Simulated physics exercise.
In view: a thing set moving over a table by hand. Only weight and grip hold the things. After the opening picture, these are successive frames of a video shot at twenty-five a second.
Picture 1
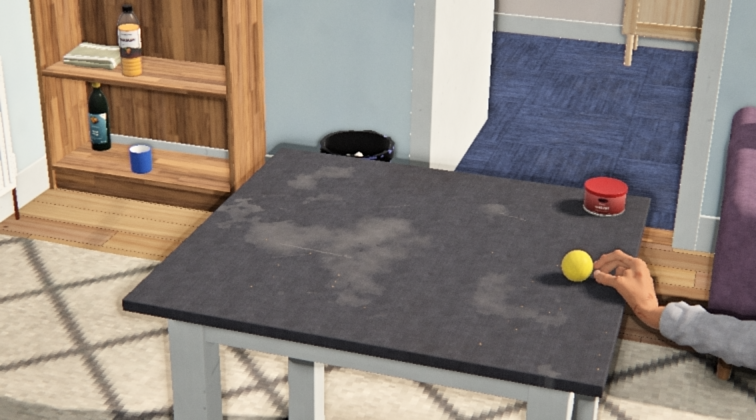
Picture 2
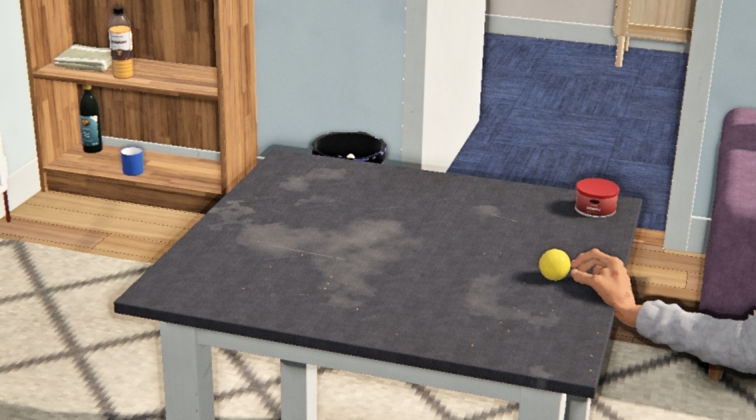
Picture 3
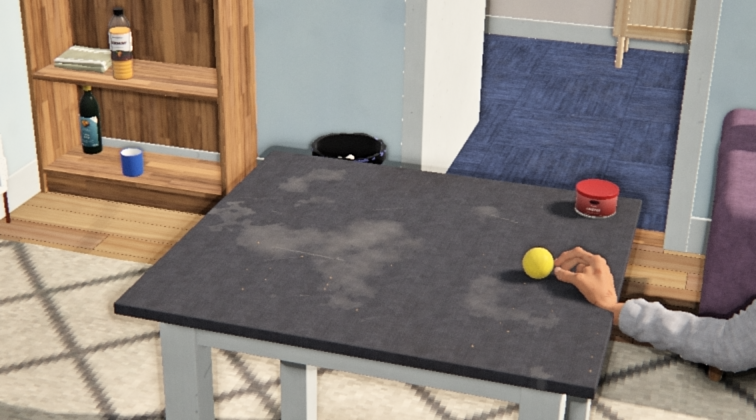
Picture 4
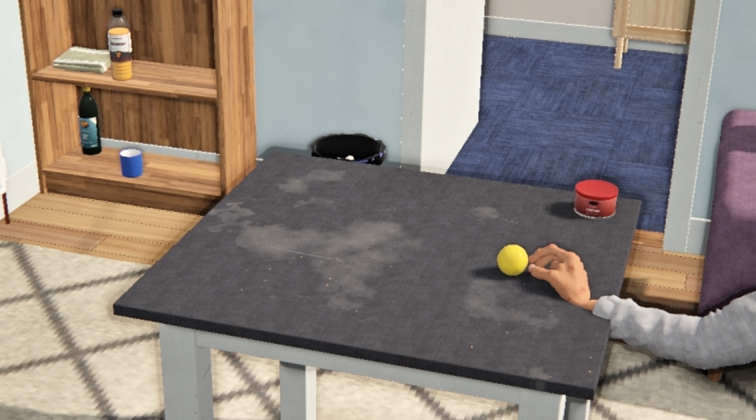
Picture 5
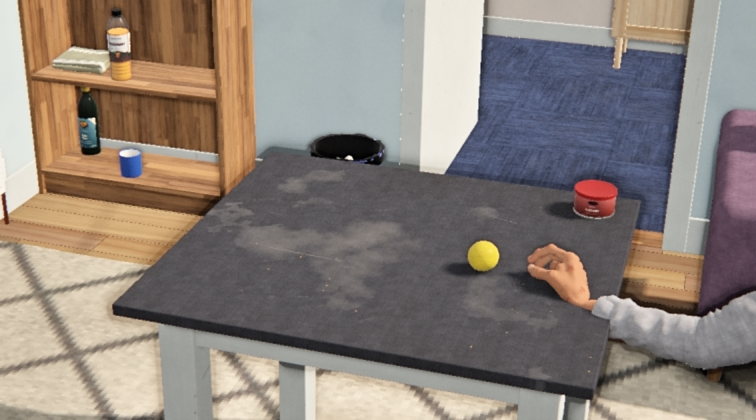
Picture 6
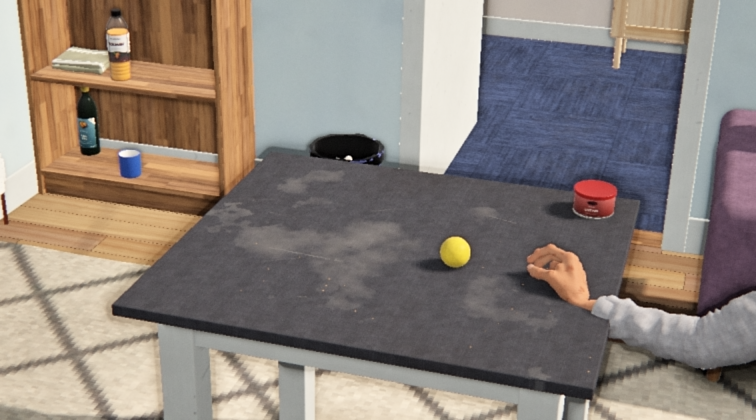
On a dark table in a room, a hand pushing a yellow lemon left, then staying still as the lemon rolls farther away.
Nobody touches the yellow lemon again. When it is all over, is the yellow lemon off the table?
The yellow lemon goes over the edge.
Then, 0.20 s past the last view, yellow lemon displaced well along near (327, 233).
Then, 0.50 s past the last view, yellow lemon now off the table.
Then, 0.80 s past the last view, things are still on the move.
Then, 1.10 s past the last view, as before.
Finally, off the table, yellow lemon.
